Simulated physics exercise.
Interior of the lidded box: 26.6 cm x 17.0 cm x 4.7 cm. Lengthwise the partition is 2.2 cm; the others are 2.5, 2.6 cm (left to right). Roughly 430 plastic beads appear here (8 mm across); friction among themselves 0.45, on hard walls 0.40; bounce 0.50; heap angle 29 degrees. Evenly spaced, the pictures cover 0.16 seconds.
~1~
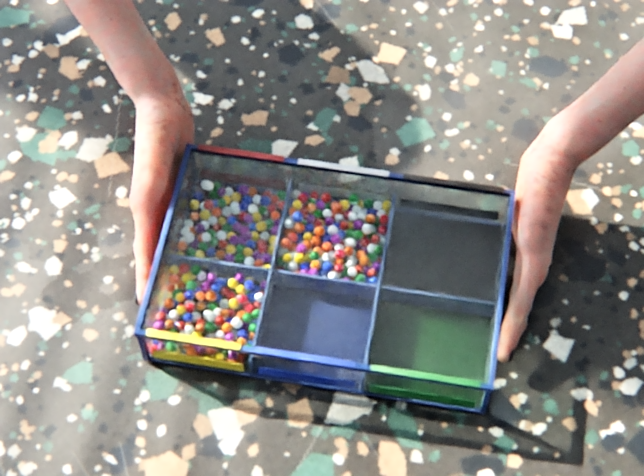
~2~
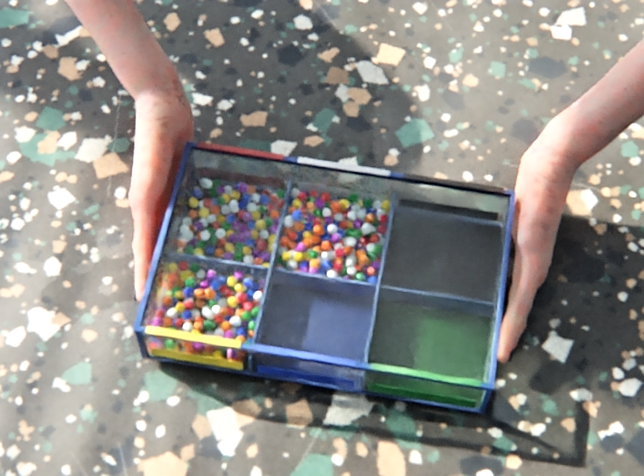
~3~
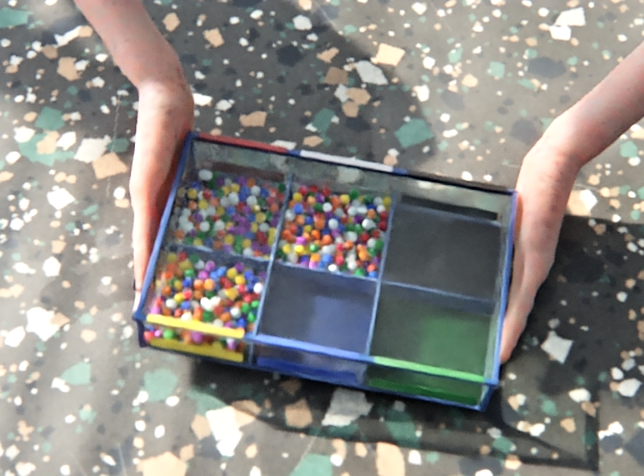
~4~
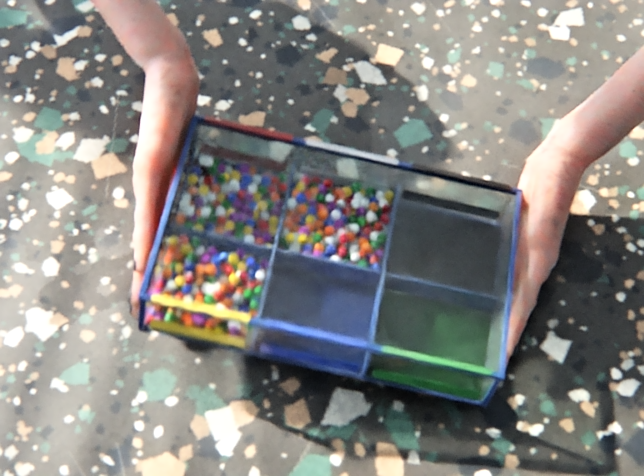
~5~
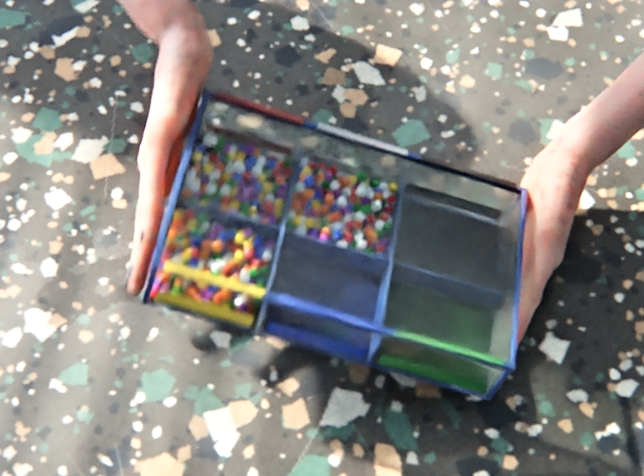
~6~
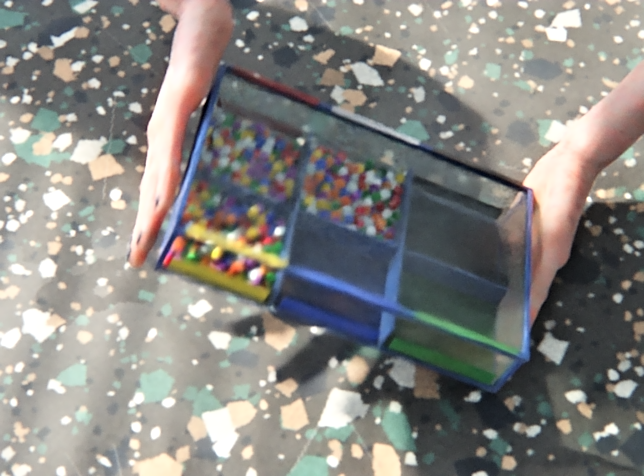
Two hands grip the short ends of a clear, blue-edged box of six compartments, seen from above over a speckled terrazzo surface in dark grey, white, tan and green. Multicoloured beads fill the two left compartments and the upper middle one, while the others are empty, with yellow, blue and green along the near side. Barely moving at first, the box then tilts increasingly, its left end rising with the left hand, as the view stays still.
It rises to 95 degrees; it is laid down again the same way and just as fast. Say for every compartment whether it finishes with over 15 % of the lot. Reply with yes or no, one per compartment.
Red compartment no, blue compartment no, green compartment no, yellow compartment no, white compartment yes, black compartment yes.
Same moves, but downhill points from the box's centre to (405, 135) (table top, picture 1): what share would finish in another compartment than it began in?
Roughly 40 % of the pieces.
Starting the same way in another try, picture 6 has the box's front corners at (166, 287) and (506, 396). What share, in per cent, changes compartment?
Some 90 %.
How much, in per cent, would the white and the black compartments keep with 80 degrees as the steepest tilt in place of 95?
White 55, black 35.
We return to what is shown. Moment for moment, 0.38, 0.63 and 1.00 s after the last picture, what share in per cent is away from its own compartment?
45, 75, 80.
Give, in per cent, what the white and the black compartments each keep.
Final shares - white 45 percent, black 50 percent.
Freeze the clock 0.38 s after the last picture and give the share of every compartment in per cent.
Red = 20, blue = 10, green = 0, yellow = 10, white = 45, black = 15 (per cent).
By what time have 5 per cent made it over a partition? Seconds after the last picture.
I'd put it at about 0.30 seconds on the clock.
Then, 0.38 s after the last picture, tilt 94 degrees; red 20 %, blue 10 %, yellow 10 %, white 45 %, black 15 %.
Then, 0.63 s after the last picture, tilt 39 degrees; red 5 %, white 45 %, black 50 %.
Then, 1.00 s after the last picture, tilt 0 degrees; red 5 %, white 45 %, black 50 %.
In the end, red 5 %, blue 0 %, green 0 %, yellow 0 %, white 45 %, black 50 %.
